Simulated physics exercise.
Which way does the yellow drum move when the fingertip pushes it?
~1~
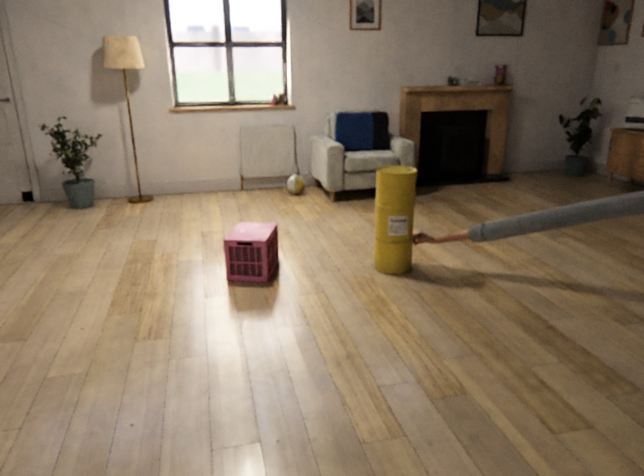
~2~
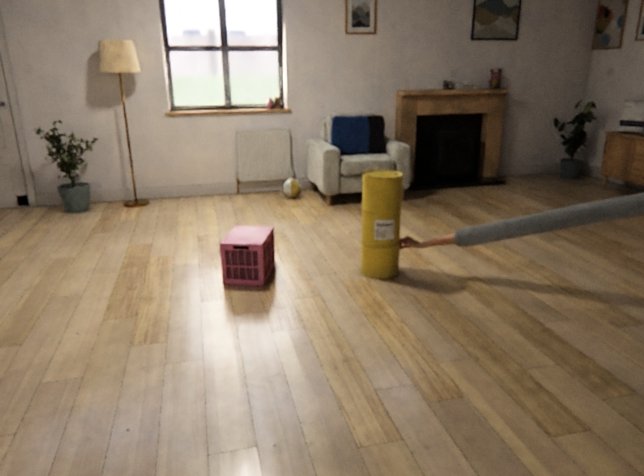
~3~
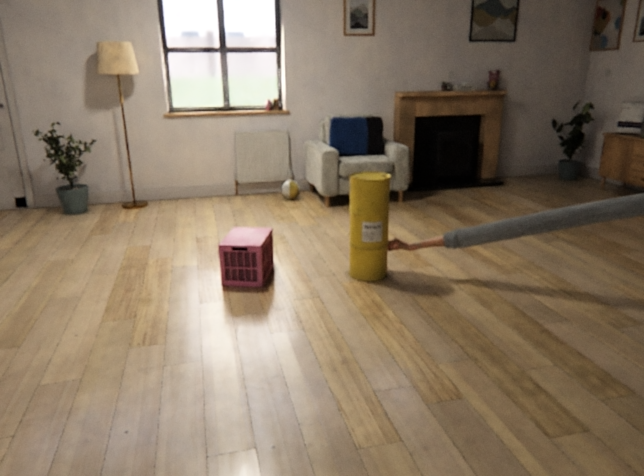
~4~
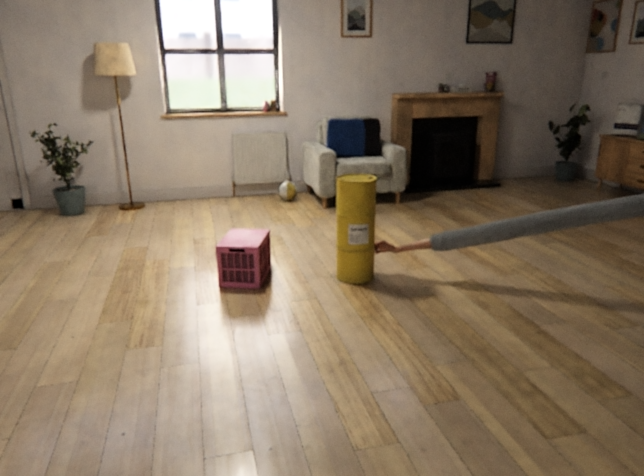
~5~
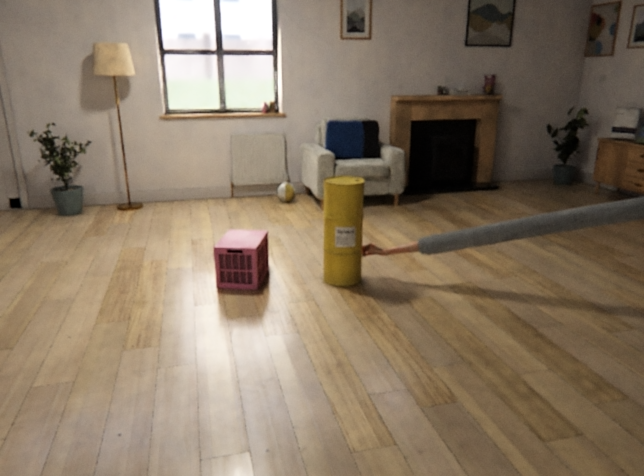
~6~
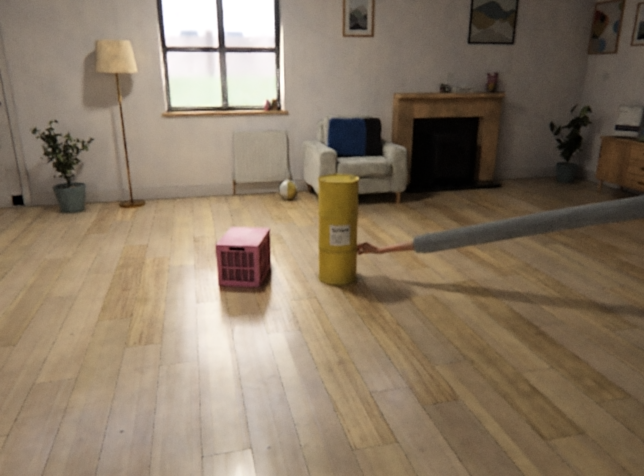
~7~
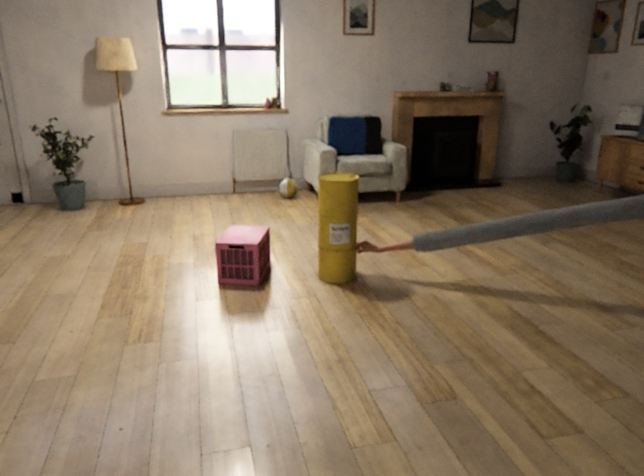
The yellow drum slides to the left, toward the pink crate, and stays upright.
